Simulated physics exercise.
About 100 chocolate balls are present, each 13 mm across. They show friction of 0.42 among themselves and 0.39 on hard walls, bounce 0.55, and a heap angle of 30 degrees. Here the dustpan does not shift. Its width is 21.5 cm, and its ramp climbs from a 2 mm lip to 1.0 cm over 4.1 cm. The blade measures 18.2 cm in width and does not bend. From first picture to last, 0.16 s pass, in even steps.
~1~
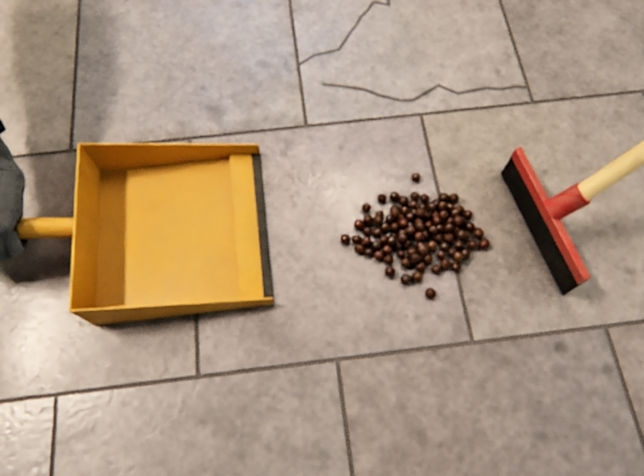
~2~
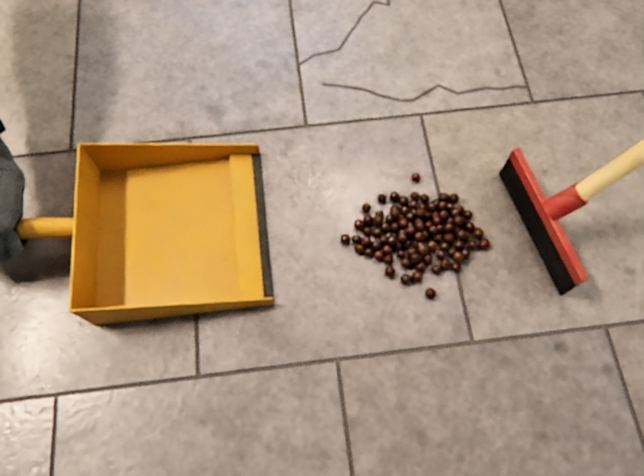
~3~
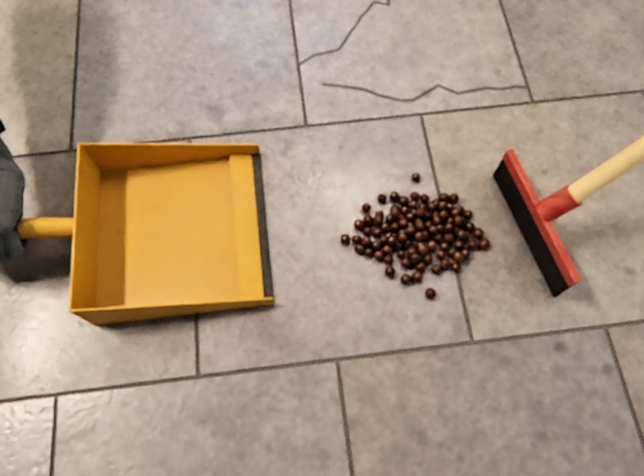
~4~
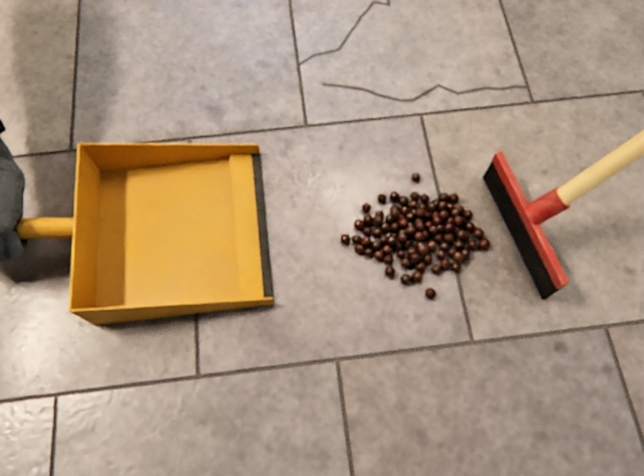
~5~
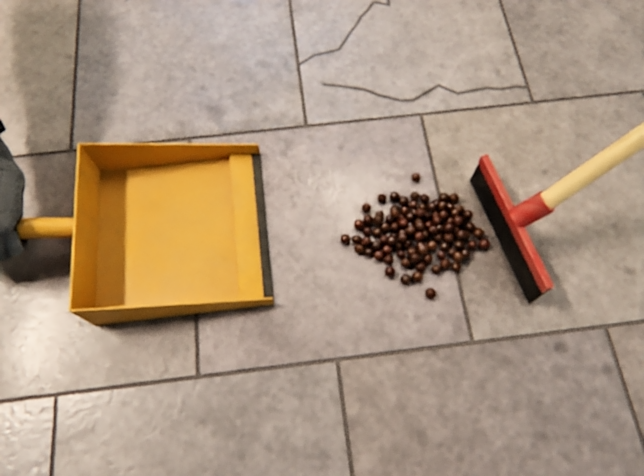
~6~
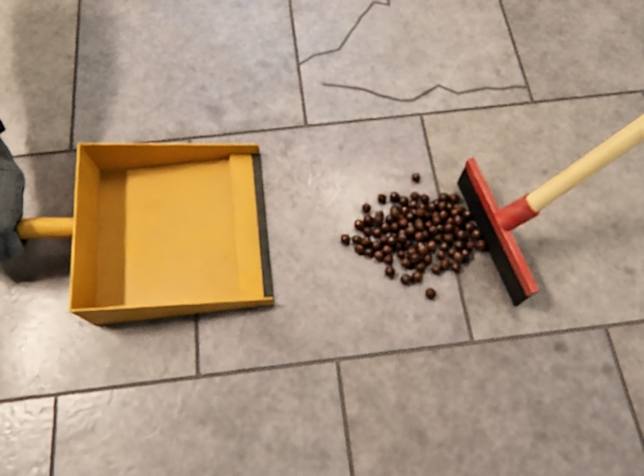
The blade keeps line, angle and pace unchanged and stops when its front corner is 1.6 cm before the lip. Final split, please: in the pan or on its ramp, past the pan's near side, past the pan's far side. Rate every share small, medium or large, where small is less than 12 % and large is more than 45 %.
Ratings - pan: Medium; near side: Medium; far side: Small.
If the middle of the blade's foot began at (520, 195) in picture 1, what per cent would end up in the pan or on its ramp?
Close to 30 in a hundred.
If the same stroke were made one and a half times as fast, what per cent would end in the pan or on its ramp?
Then roughly 30 per cent.
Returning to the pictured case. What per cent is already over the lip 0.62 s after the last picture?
So far, roughly 30 per cent.
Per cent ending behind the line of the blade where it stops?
Around 20 per cent.
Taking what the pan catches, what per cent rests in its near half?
Roughly 90 percent.
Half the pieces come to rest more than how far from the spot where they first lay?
The figure is about 22 cm.
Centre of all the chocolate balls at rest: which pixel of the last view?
(266, 269).
Then, 0.21 s after the last picture, middle of the blade 16 cm from the lip; 0 % over the lip, far side 0 %, near side 15 %.
Then, 0.35 s after the last picture, middle of the blade 7 cm from the lip; 0 % over the lip, far side 0 %, near side 25 %.
Then, 0.62 s after the last picture, middle of the blade 3 cm from the lip; 30 % over the lip, far side 0 %, near side 30 %.
In the end, pan 30 %, near side 30 %, far side 0 %, in front of the lip or behind the blade 40 %.
